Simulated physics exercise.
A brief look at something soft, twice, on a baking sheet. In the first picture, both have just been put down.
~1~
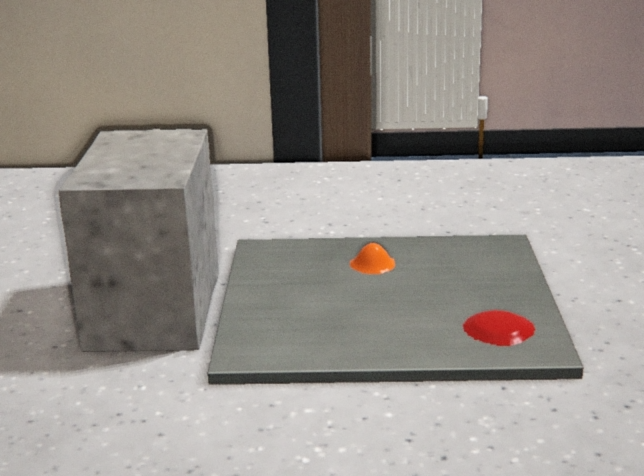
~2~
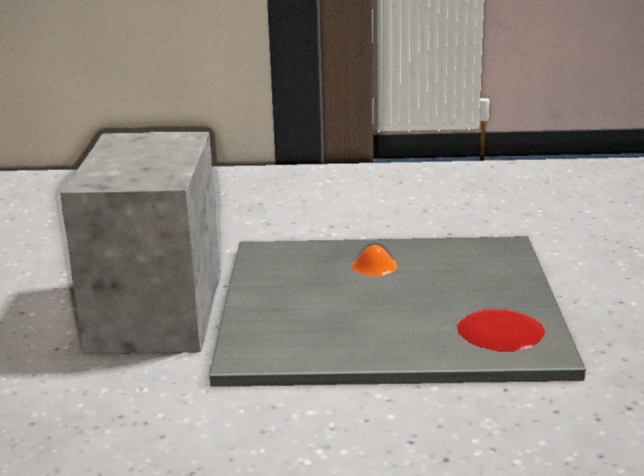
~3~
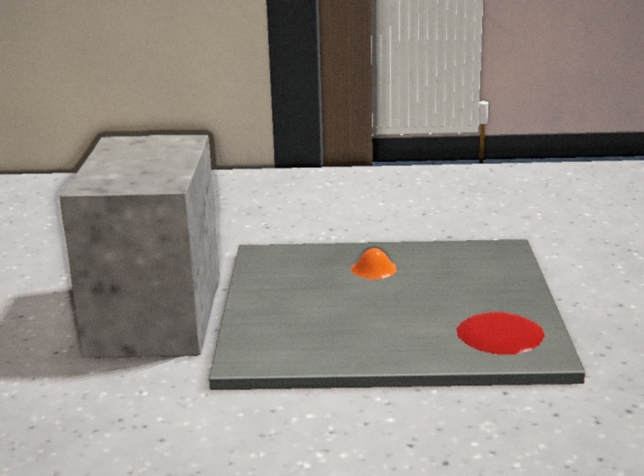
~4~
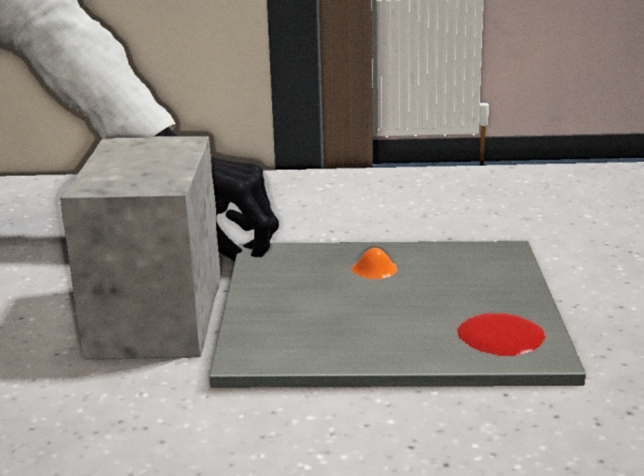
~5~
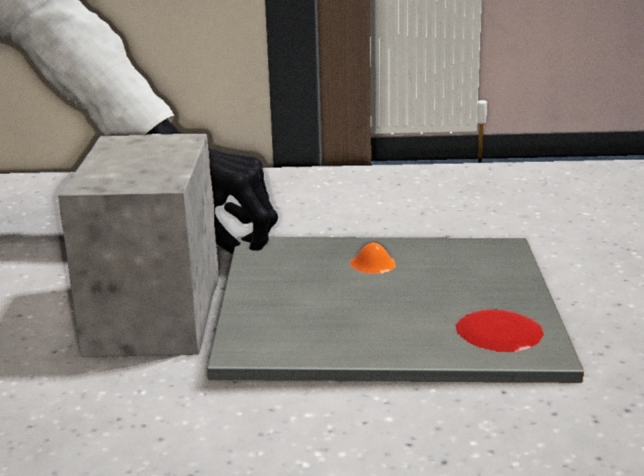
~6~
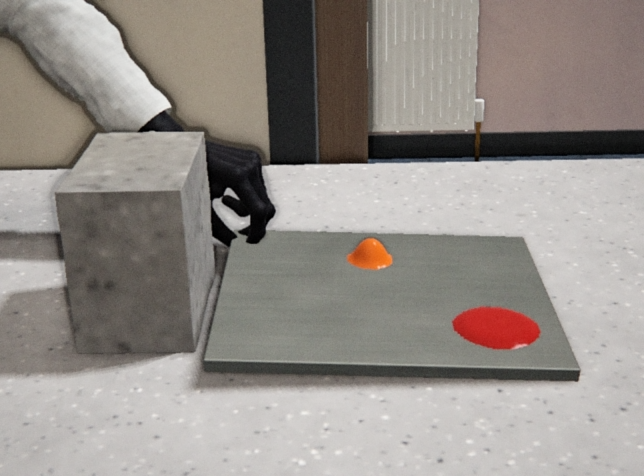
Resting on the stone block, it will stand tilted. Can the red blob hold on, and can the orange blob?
In the end the red blob makes it off; meanwhile the orange blob is held back.
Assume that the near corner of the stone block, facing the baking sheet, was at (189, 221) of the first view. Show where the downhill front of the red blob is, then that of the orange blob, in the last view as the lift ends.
First (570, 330), next (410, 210).
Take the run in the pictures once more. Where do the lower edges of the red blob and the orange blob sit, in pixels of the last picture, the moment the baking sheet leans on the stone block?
In the last picture, the first one sits at (569, 328) and the second at (422, 191).
Shortly, slope about 34°; the red blob is dripping off the low end; the orange blob has not moved.
Then, the red blob is dripping off the low end; the orange blob has not moved.
At the finish, slope about 34°; the red blob is dripping off the low end; the orange blob has not moved.
